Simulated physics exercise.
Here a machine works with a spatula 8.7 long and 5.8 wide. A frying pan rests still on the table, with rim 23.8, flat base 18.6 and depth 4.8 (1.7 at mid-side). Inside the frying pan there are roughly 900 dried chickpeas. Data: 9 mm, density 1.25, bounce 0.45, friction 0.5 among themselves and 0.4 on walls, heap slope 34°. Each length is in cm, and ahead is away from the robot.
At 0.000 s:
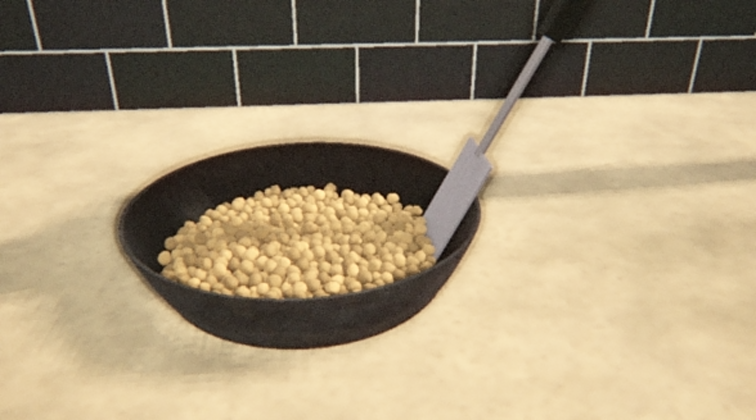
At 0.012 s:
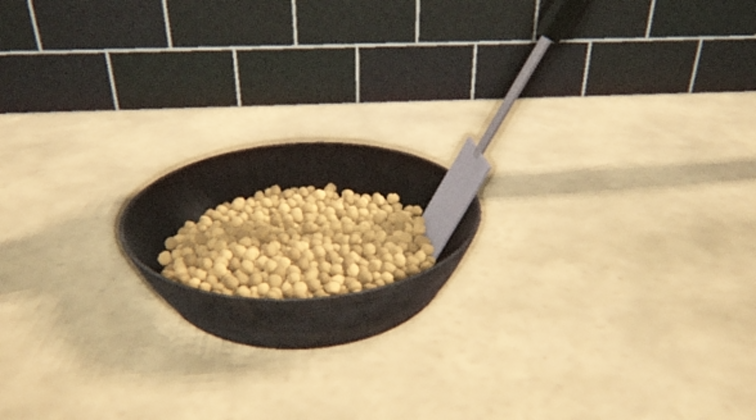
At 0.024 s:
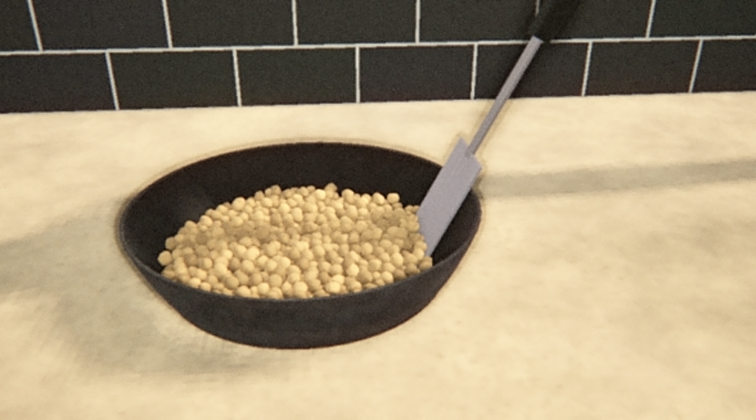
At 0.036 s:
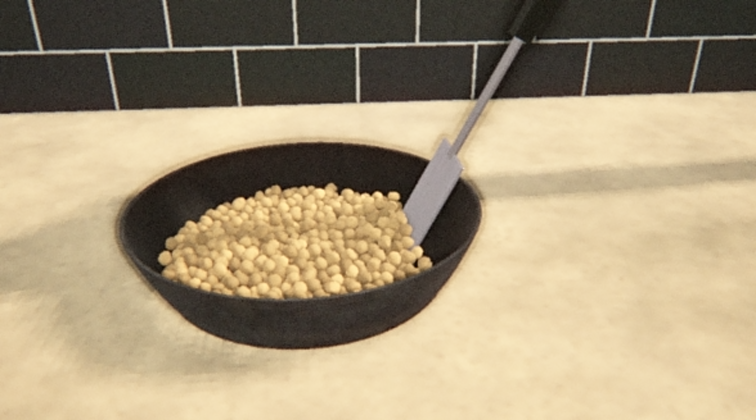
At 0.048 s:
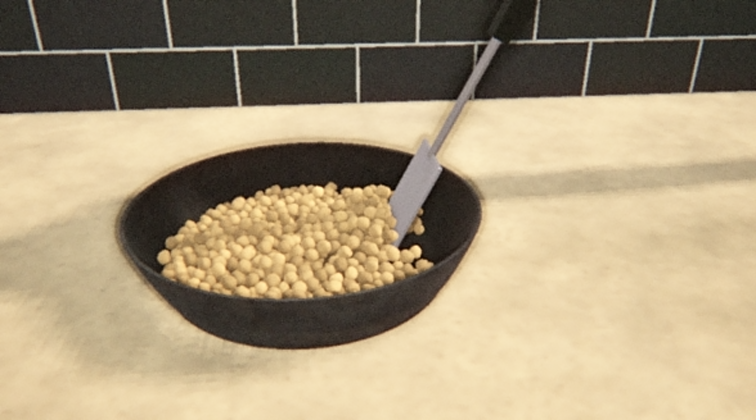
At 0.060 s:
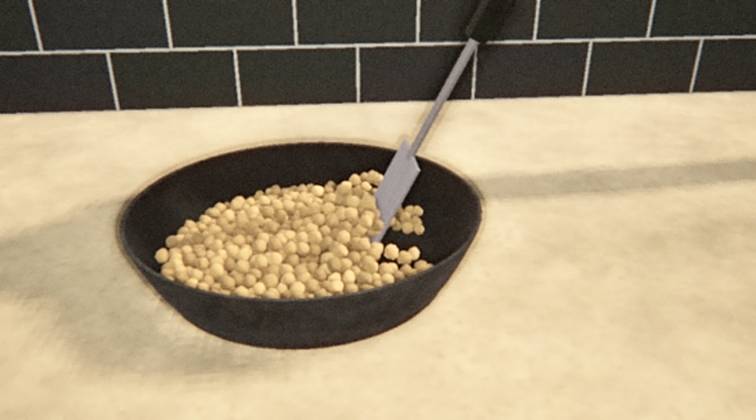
At the start, a spatula rests at the right side of a black frying pan filled with pale dried chickpeas on a table. It then slides left through them, pushing the heap leftward and opening a gap on the right, where a few chickpeas sit behind the blade.
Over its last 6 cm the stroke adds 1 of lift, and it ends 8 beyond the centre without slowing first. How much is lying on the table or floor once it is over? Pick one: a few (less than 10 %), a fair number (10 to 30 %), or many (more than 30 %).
A fair number, 10 to 30 %.
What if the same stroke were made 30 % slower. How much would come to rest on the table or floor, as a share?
About 10 in a hundred.
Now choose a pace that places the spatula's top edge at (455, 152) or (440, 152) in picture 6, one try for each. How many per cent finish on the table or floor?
0 % and 5 %.
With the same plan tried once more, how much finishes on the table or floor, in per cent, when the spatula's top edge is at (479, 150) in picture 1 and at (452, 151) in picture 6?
It works out to about 5 %, more or less.
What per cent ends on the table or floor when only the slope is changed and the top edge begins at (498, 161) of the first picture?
Some 15 per cent.
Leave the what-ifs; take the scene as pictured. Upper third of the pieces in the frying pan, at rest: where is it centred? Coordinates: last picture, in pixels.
Approximately at pixel (202, 240).
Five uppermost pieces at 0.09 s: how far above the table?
Roughly 7 cm above the table.
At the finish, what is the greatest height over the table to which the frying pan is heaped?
It reaches about 5.0 cm.
After 0.09 s, sloping 63°, highest piece 8 above the table; 900 in the frying pan.
After 0.12 s, sloping 63°, highest piece 10 above the table; 900 in the frying pan.
After 0.33 s, sloping 63°, highest piece 6 above the table; 777 in the frying pan, 115 on the table or floor, 8 on the blade or in flight.
After 1.38 s, sloping 63°, highest piece 5 above the table; 777 in the frying pan, 123 on the table or floor.
In the end, 777 in the frying pan, 123 on the table or floor. That is 14 % on the table or floor.
